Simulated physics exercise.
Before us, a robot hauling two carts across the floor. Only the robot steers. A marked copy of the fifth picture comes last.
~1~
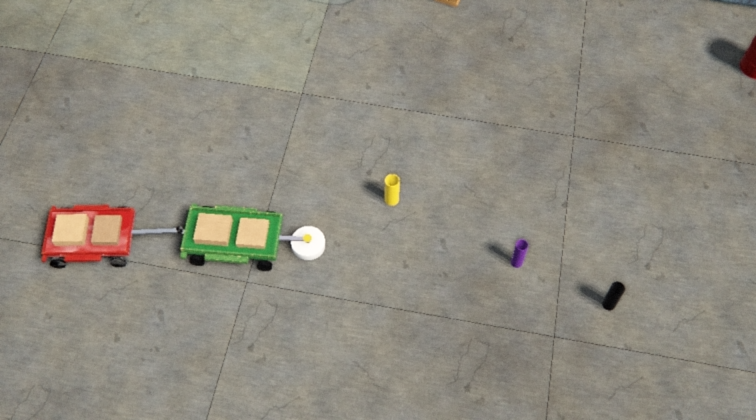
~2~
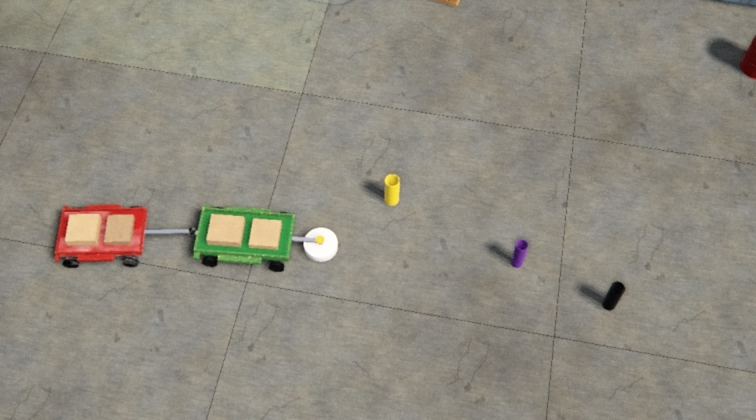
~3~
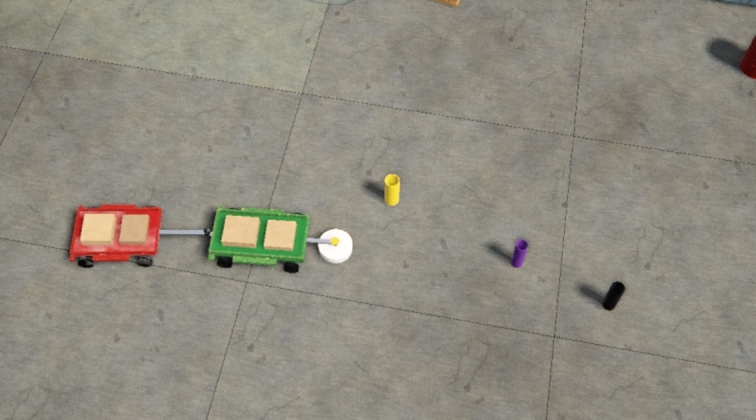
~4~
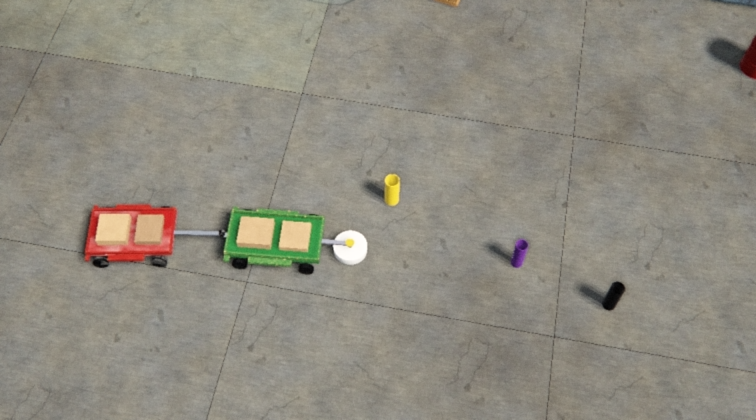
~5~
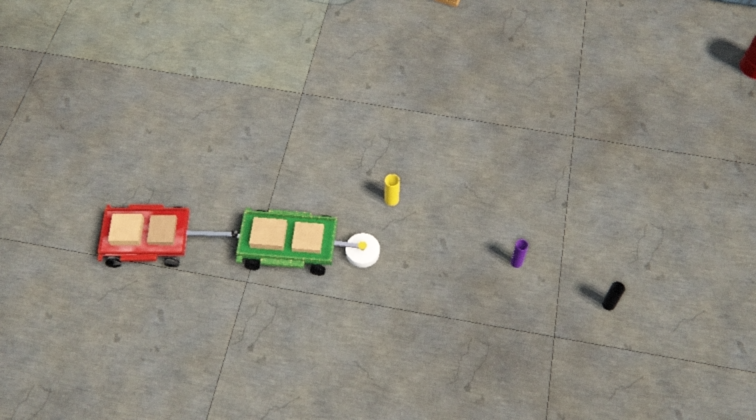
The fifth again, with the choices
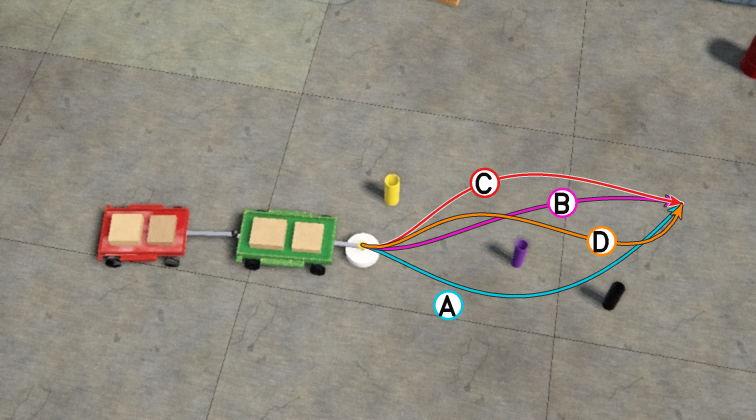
A small white robot slowly pulling a green cart and a red cart rightward across a grey floor, passing below a yellow post.
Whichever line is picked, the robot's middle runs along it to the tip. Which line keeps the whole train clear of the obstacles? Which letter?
With B nothing is hit.
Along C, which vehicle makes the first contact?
The green cart.
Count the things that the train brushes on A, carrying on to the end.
It touches two.
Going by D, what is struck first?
It meets the purple post.
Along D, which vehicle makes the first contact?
The green cart touches first.
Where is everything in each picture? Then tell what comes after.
The first frame shows purple post (517, 262); black post (609, 304); robot (308, 242).
The second frame shows robot (321, 244); green cart (245, 234); red cart (102, 232); yellow post (392, 200).
The third frame shows robot (335, 245); green cart (260, 235); red cart (117, 232); black post (609, 304).
The fourth frame shows robot (350, 247); green cart (275, 236); red cart (132, 232); purple post (517, 262).
The fifth frame shows robot (363, 249); green cart (288, 238); red cart (144, 232); yellow post (392, 200); purple post (517, 262); black post (609, 304).
On the marked copy, A from (363, 245) via (545, 294) to (681, 205); B from (363, 245) via (516, 213) to (678, 203); C from (363, 245) via (507, 177) to (682, 203); D from (363, 245) via (528, 221) to (682, 205).
With B. Early on, robot (473, 231), last cart (258, 237).
Further on, robot (582, 204), last cart (375, 236).
At the end, robot (679, 208), last cart (471, 222); nothing has been touched.
As for the rest, A meets the purple post and black post; C meets the yellow post; D meets the purple post.
